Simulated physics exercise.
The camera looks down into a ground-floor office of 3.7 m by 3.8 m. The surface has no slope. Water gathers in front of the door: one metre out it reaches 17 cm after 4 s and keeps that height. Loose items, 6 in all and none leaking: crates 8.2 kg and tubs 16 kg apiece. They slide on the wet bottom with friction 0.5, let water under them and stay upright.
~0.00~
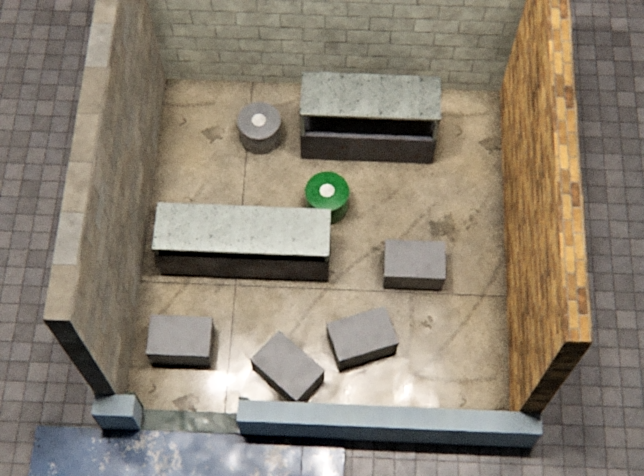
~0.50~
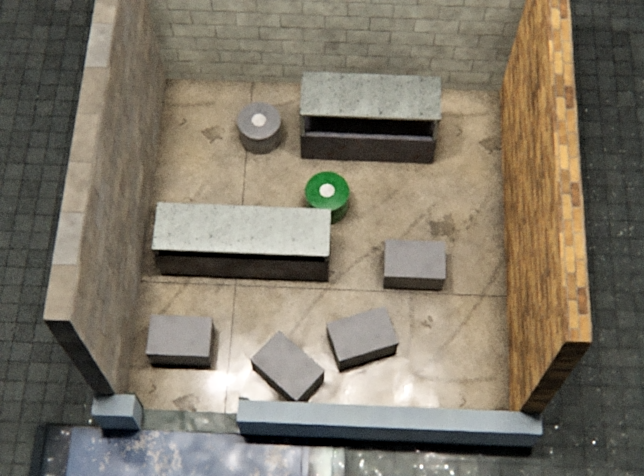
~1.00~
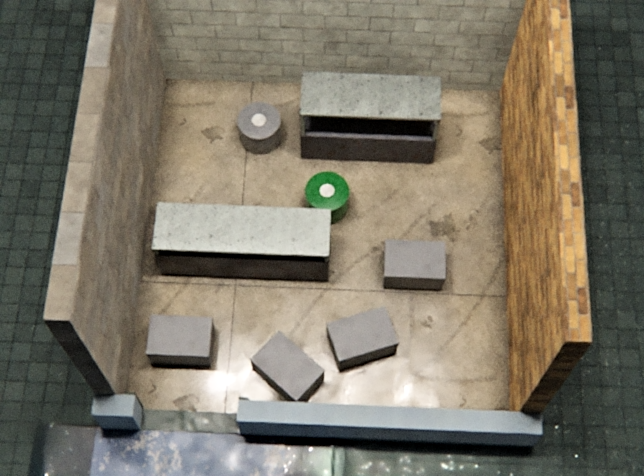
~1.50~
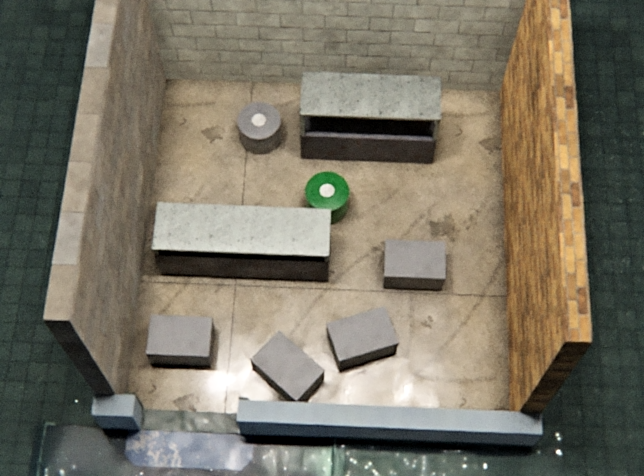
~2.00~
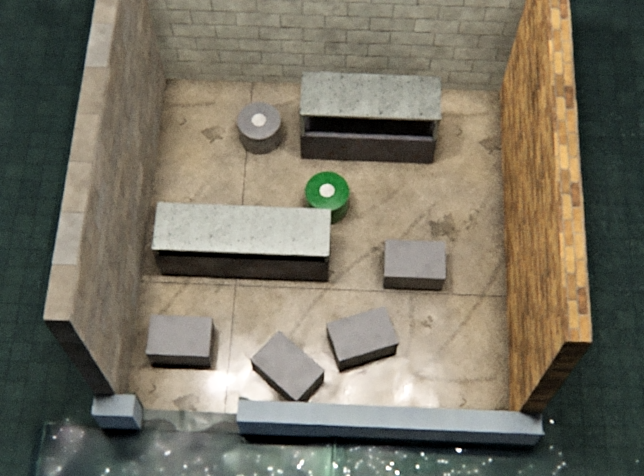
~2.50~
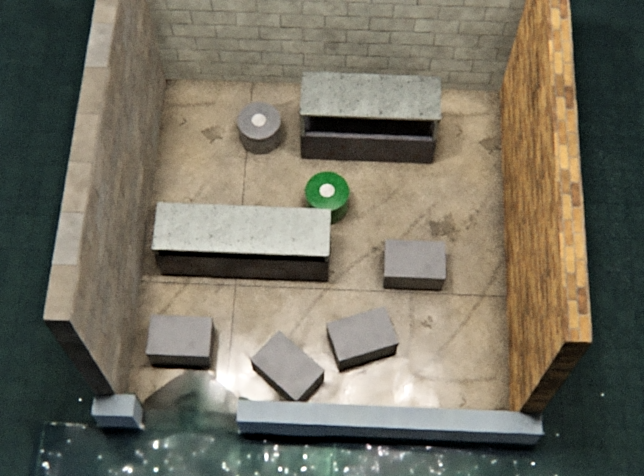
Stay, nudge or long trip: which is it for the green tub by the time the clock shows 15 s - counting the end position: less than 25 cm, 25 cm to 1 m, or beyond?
Green tub barely shifts.
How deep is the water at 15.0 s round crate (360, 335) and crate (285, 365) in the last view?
About 8 and 10 cm.
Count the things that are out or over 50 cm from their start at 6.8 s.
I count 2.
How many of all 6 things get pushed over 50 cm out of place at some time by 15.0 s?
I count 4.
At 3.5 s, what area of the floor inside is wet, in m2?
Some 1.5 m2.
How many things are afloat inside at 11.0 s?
4 of them.
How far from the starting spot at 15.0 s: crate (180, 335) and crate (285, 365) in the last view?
In turn: 30 cm, 200 cm.
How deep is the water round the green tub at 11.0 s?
Roughly 2 cm.
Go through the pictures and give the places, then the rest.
The first picture shows the green tub at (327, 191) rests on the ground; water covers 0.0 m2; 0 of 6 have shifted.
The second picture shows the green tub at (327, 191) rests on the ground; water covers 0.0 m2; 0 of 6 have shifted.
The third picture shows the green tub at (327, 191) rests on the ground; 0.0 m2 under water; 0 of 6 have shifted.
The fourth picture shows the green tub at (327, 191) rests on the ground; 0.0 m2 under water; 0 of 6 have shifted.
The fifth picture shows the green tub at (327, 191) rests on the ground; 0.0 m2 under water; 0 of 6 have shifted.
The sixth picture shows the green tub at (327, 191), on the bottom; 0.2 m2 under water; 0 of 6 have shifted.
After 3.5 s the green tub is near (327, 191), 0.0 m from its start, aground; 0 afloat.
After 6.8 s the green tub is near (327, 191), 0.0 m from its start, aground; 1 afloat.
After 11.0 s the green tub is near (327, 191), 0.0 m from its start, aground; 4 afloat.
After 15.0 s the green tub is near (327, 191), 0.0 m from its start, aground; 4 afloat.
